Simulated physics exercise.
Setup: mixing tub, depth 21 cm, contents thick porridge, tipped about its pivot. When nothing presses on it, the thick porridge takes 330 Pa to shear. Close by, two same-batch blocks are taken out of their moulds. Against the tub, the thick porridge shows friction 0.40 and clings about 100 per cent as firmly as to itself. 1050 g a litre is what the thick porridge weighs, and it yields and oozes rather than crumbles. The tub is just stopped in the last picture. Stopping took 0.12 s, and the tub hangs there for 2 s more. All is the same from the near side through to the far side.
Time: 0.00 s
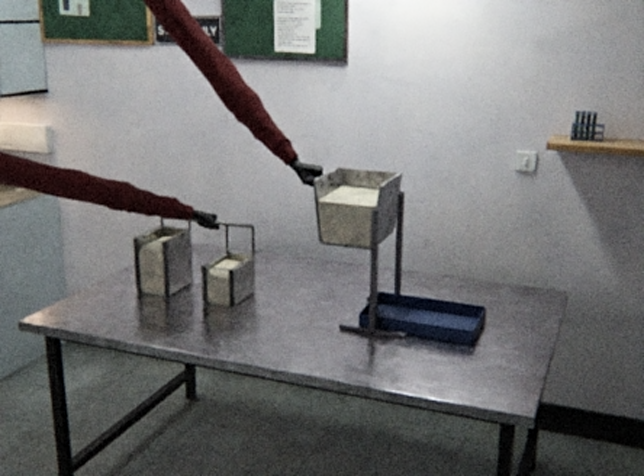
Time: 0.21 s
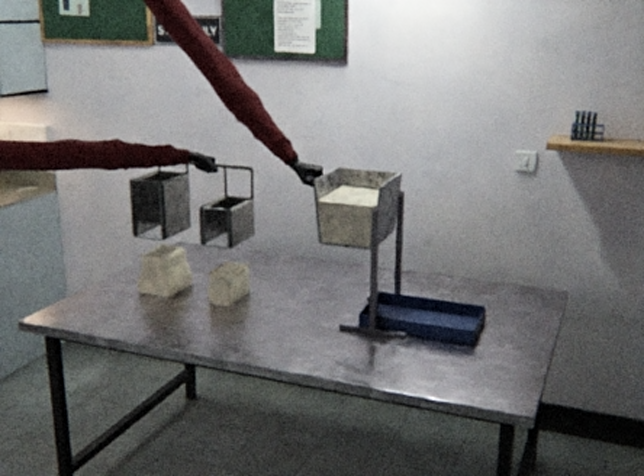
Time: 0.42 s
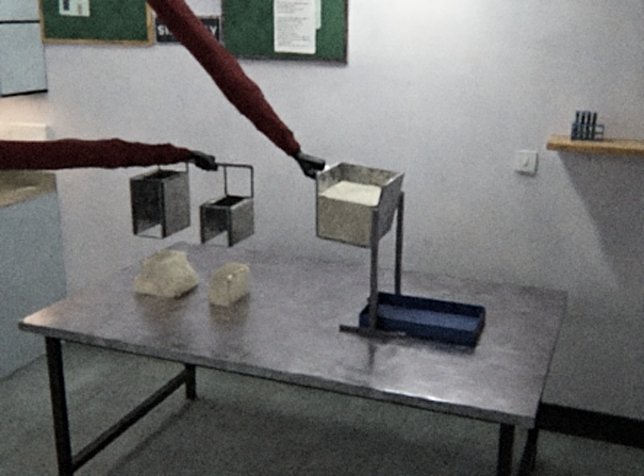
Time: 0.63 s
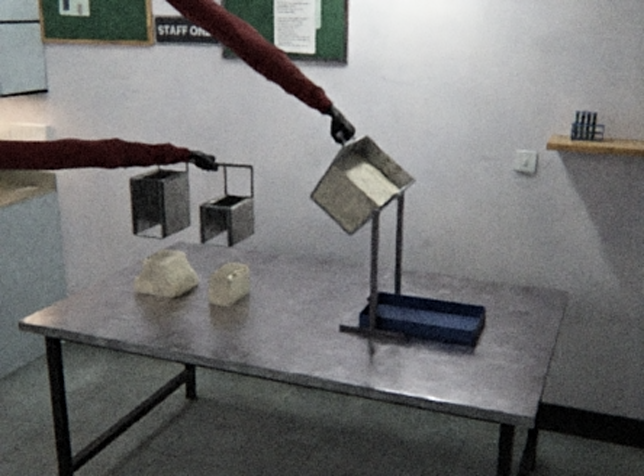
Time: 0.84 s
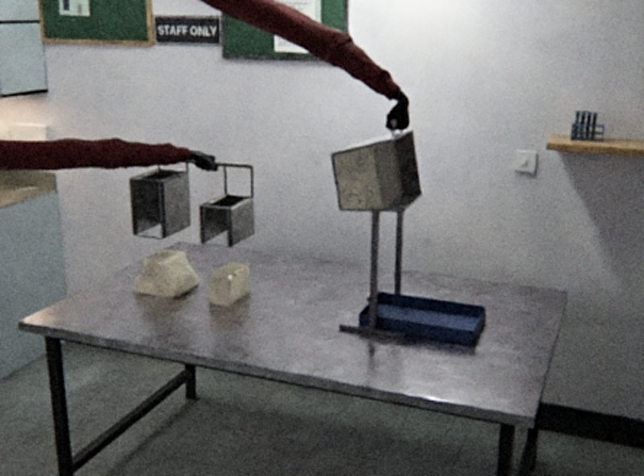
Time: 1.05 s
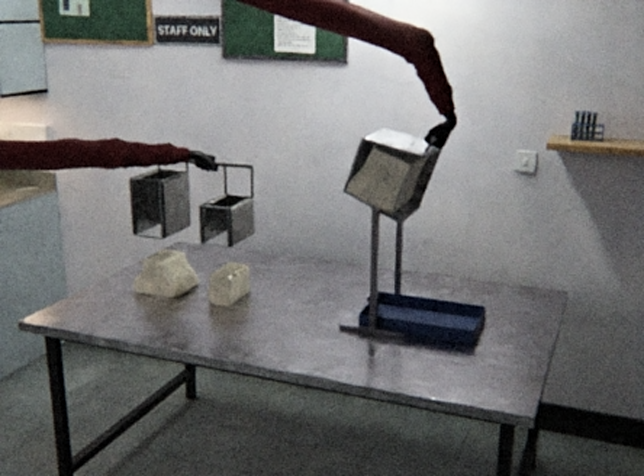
In a room with a metal table, gloved hands lifting moulds off two pale blocks, the left one slumping, then tilting a pivoted tub.
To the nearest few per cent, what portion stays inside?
About 0 %.
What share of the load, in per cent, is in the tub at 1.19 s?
75 %, roughly.
After 1.19 s, the tub is at 108 degrees and holds 73 %.
After 1.36 s, the tub is at 108 degrees and holds 31 %.
After 1.53 s, the tub is at 108 degrees and holds 16 %.
After 1.70 s, the tub is at 108 degrees and holds 0 %.
After 3.05 s, the tub is at 108 degrees and holds 0 %.
